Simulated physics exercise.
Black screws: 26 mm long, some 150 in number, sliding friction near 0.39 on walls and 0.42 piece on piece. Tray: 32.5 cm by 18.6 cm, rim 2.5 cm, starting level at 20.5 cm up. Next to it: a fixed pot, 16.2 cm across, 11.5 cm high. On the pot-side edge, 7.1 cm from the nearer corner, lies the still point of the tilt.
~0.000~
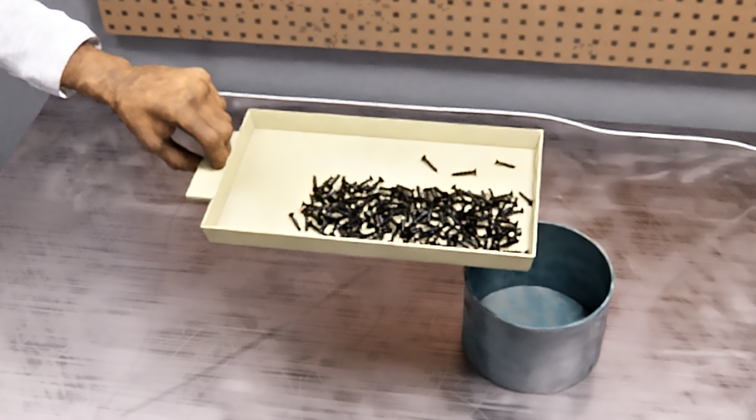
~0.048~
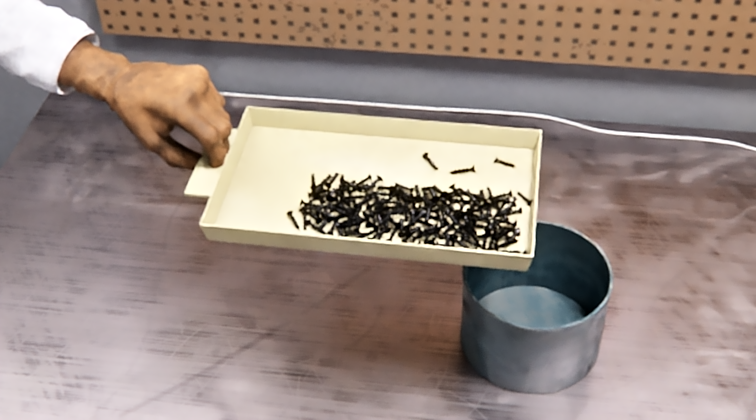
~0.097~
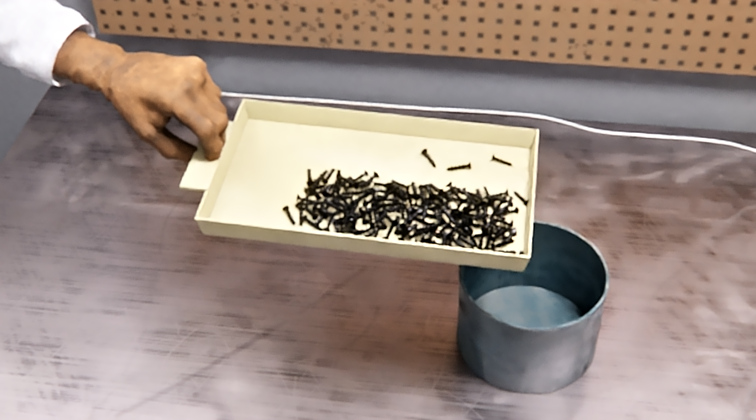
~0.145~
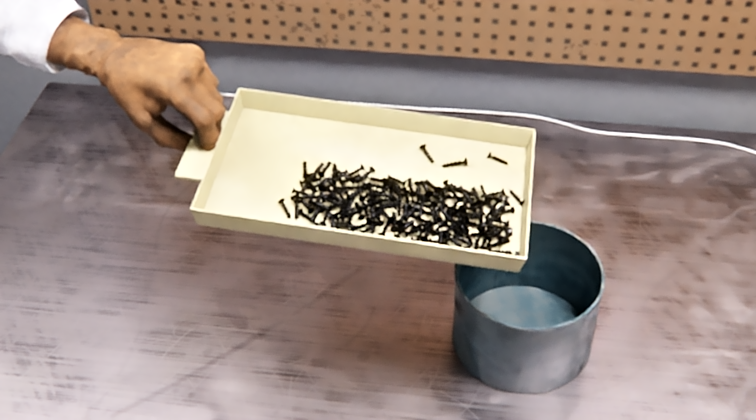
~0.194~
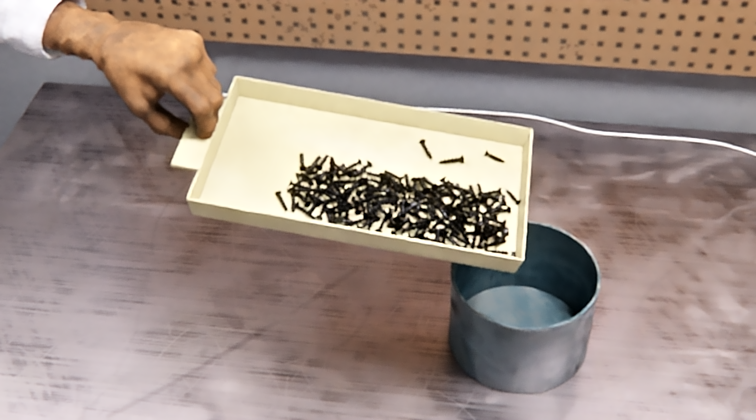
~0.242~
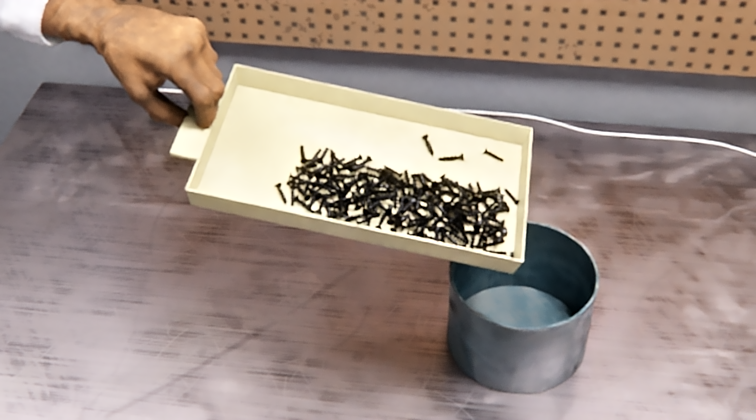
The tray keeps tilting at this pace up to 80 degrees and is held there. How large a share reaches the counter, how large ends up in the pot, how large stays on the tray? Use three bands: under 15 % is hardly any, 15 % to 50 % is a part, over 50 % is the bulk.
Shares - counter: A part; pot: A part; tray: A part.
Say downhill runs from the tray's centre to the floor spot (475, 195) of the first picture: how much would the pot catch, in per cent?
The share would be about 55 percent.
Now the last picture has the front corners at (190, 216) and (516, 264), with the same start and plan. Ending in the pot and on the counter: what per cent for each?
Final per cent - pot 15, counter 80.
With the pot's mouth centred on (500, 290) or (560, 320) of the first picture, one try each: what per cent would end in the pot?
I'd say close to 35 percent for the first spot and 75 percent for the second.
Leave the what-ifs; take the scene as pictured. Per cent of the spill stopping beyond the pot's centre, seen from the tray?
About 90 per cent.
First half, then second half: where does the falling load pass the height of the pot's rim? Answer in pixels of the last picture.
Roughly (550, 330) to start, and after that (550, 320).
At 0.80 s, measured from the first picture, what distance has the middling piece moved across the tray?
Displacement on the tray: Roughly 6 cm.
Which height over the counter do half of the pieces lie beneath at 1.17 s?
Median height: Approx. 22 cm.
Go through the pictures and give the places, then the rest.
Tray tilt 0 degrees, front corners at (207, 224) and (530, 253); middle of the pieces at (408, 213); pot at (539, 272), in the first frame.
Tray tilt 1 degrees, front corners at (205, 222) and (529, 253); middle of the pieces at (407, 212), in the second frame.
Tray tilt 2 degrees, front corners at (201, 216) and (525, 254); middle of the pieces at (403, 210), in the third frame.
Tray tilt 5 degrees, front corners at (196, 206) and (522, 255), lowest corner right front; middle of the pieces at (400, 206), in the fourth frame.
Tray tilt 8 degrees, front corners at (193, 197) and (519, 256), lowest corner right front; middle of the pieces at (397, 202), in the fifth frame.
Tray tilt 11 degrees, front corners at (192, 187) and (519, 257), lowest corner right front; middle of the pieces at (396, 198); pot at (524, 272). Its pace works out near 60 degrees a second, in the sixth frame.
After 0.80 s, tilt 44 degrees; the tray holds 100 %, the pot 0 %.
After 1.17 s, tilt 65 degrees; the tray holds 95 %, the pot 0 %.
After 1.63 s, tilt 80 degrees; the tray holds 45 %, the pot 20 %.
In the end, at 2.8 s, counter 35 %, pot 40 %, tray 30 %.
